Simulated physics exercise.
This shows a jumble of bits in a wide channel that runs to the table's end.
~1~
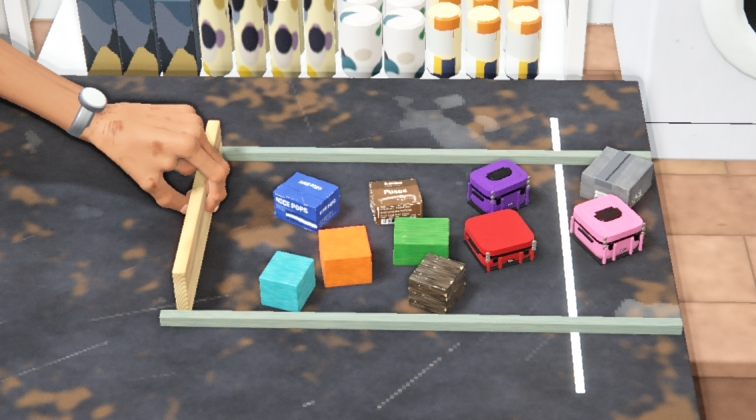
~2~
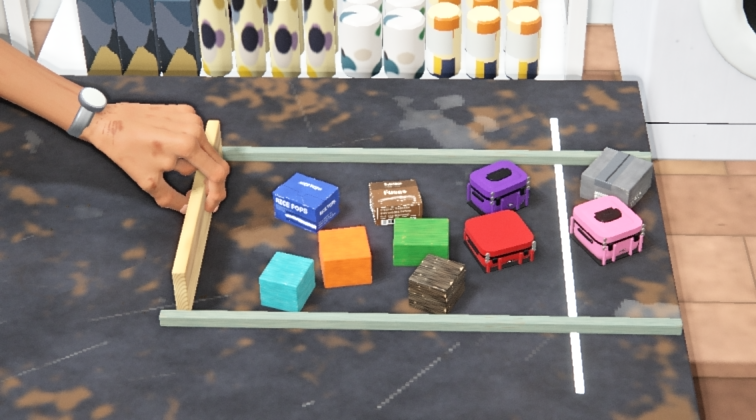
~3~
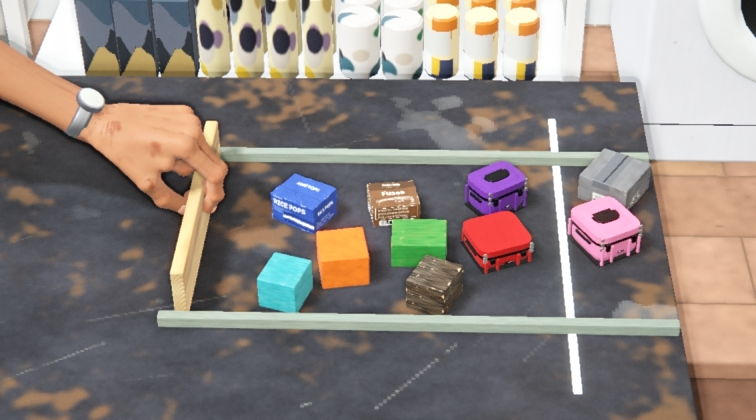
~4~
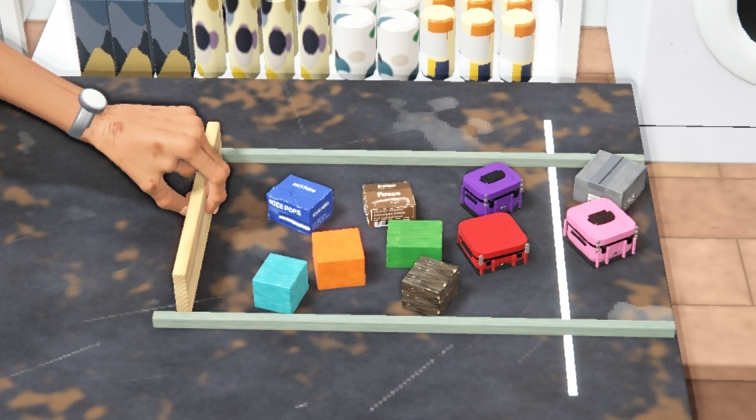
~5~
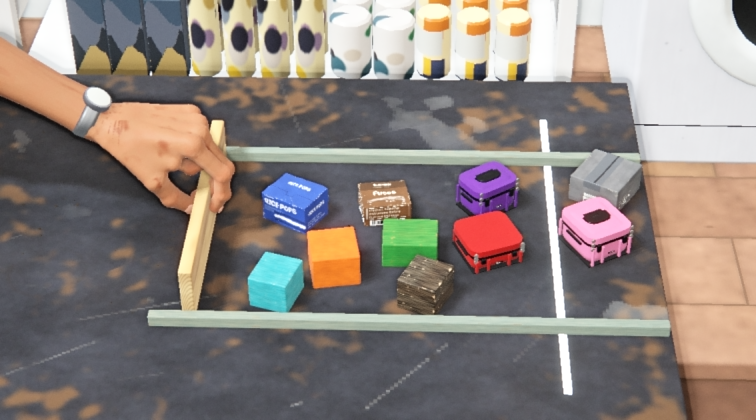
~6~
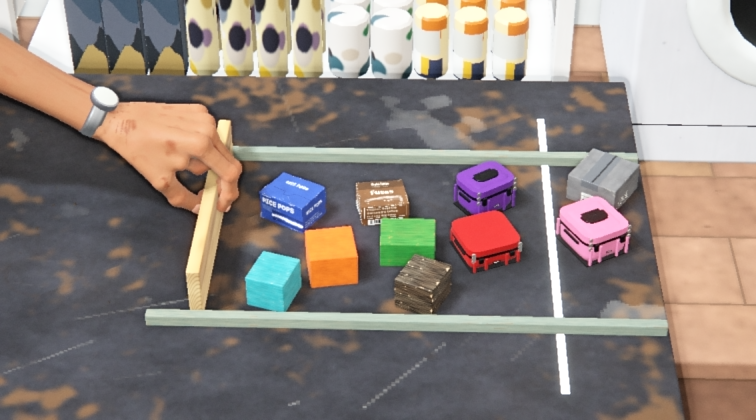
On a dark, mottled tabletop seen from above at an angle, with patterned rolls behind and tiled floor at the right, a hand wearing a watch grips a wooden board at the left. Between two pale green rails sit blue, brown, turquoise, orange, green and dark blocks, red and purple cases, and, beyond a white line, grey and pink ones. The view drifts very slightly, then the hand nudges the board a little rightward while the objects stay essentially still.
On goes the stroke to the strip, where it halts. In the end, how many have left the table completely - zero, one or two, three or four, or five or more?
Three or four leave.
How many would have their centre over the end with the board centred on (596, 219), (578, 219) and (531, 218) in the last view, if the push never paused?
The numbers past the end are 6, 5 and 3.
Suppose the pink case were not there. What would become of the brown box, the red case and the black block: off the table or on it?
Brown box: Still there; red case: Still there; black block: Still there.
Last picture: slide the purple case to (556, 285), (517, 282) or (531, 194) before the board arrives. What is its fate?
Spot by spot, it drops away, then drops away, then drops away.
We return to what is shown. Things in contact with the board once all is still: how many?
I count 4 of them.
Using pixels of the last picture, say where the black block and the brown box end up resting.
In the last picture the black block sits at (625, 289) while the brown box sits at (626, 201).
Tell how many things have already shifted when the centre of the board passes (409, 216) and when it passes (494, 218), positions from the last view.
Counts: 8 / 10.
Early on, none off yet; grey box at rest near (603, 181); pink case at rest near (593, 231); purple case at rest near (485, 190).
A while later, none off yet; grey box at rest near (603, 181); pink case at rest near (593, 231); purple case travelled about its own width near (547, 193).
Further along, none off yet; grey box leaning well over near (669, 204); pink case travelled about its own width near (641, 234); purple case travelled well along near (631, 202).
Finally, the number that fall off is three or four; lost, purple case, pink case and grey box.
